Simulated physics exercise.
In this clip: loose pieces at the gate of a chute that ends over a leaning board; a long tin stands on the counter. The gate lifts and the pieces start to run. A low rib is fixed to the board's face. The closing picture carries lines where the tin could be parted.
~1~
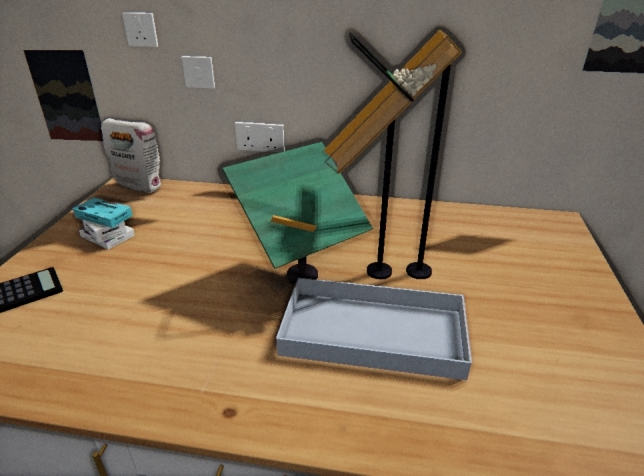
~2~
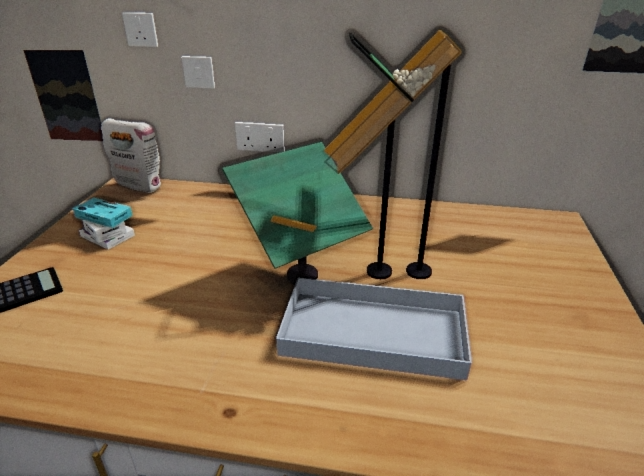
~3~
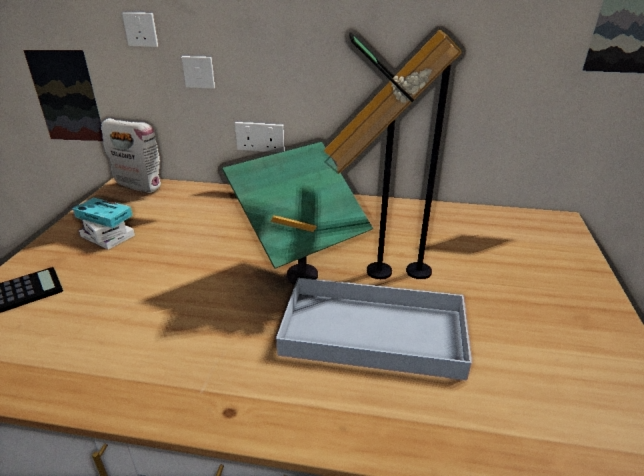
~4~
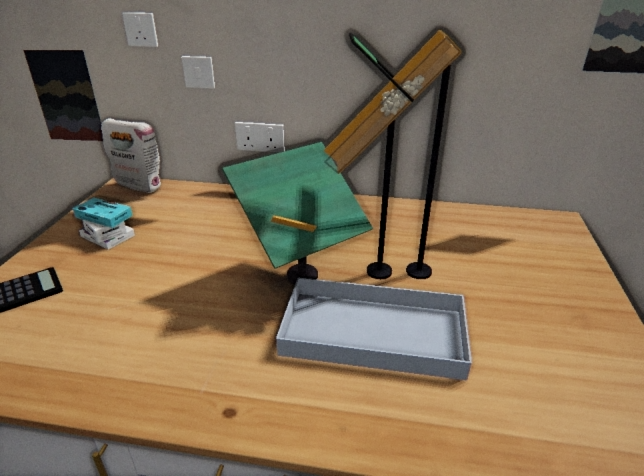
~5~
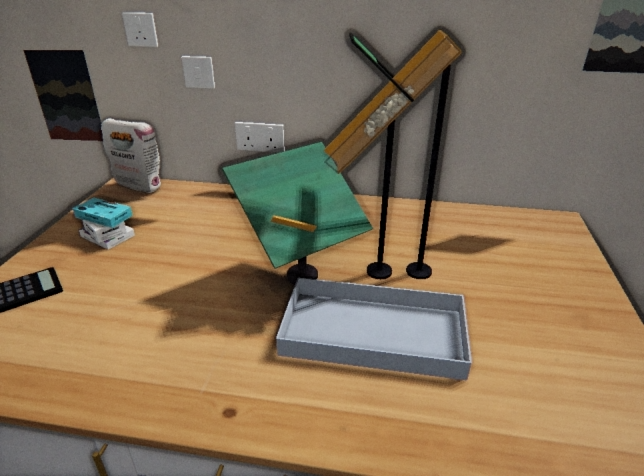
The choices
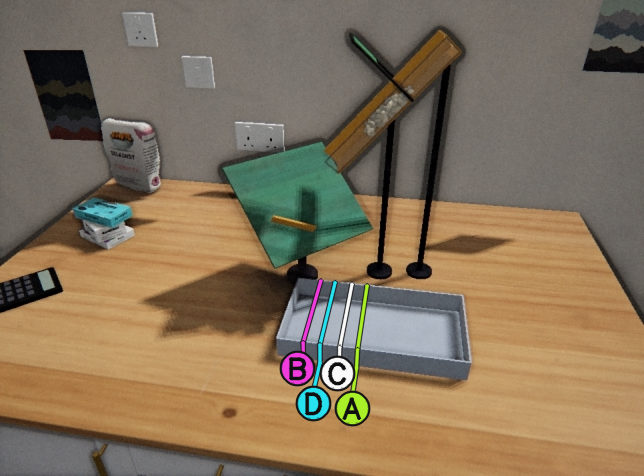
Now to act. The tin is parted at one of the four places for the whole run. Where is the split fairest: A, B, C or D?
C is best.
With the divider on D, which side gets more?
Right.
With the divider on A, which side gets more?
The left side.
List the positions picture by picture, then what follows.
Load behind the gate at (412, 76), white beans; lip of the chute at (338, 168), sloping steeply, in the first picture.
Middle of the board at (301, 199), tilted fairly steeply; middle of its low edge at (328, 247); of its high edge at (275, 154), in the second picture.
Front corners of the tin at (277, 338) and (471, 362), empty; front of the load at (399, 97), in the third picture.
Middle of the load at (398, 96); its front at (383, 109), about a quarter of the way to the lip; rib from (273, 216) to (316, 227), in the fourth picture.
Middle of the load at (384, 110); its front at (367, 129), about half of the way to the lip, in the fifth picture.
On the marked copy, line A crosses the front rim at (357, 348); line B crosses the front rim at (303, 341); line C crosses the front rim at (339, 346); line D crosses the front rim at (320, 343).
Choosing A, of what is caught, nearly all on the left of the divider, a small part on the right.
Choosing B, of what is caught, a stray few on the left of the divider, nearly all on the right.
Choosing C, of what is caught, about half on the left of the divider, about half on the right.
Choosing D, of what is caught, a small part on the left of the divider, nearly all on the right.
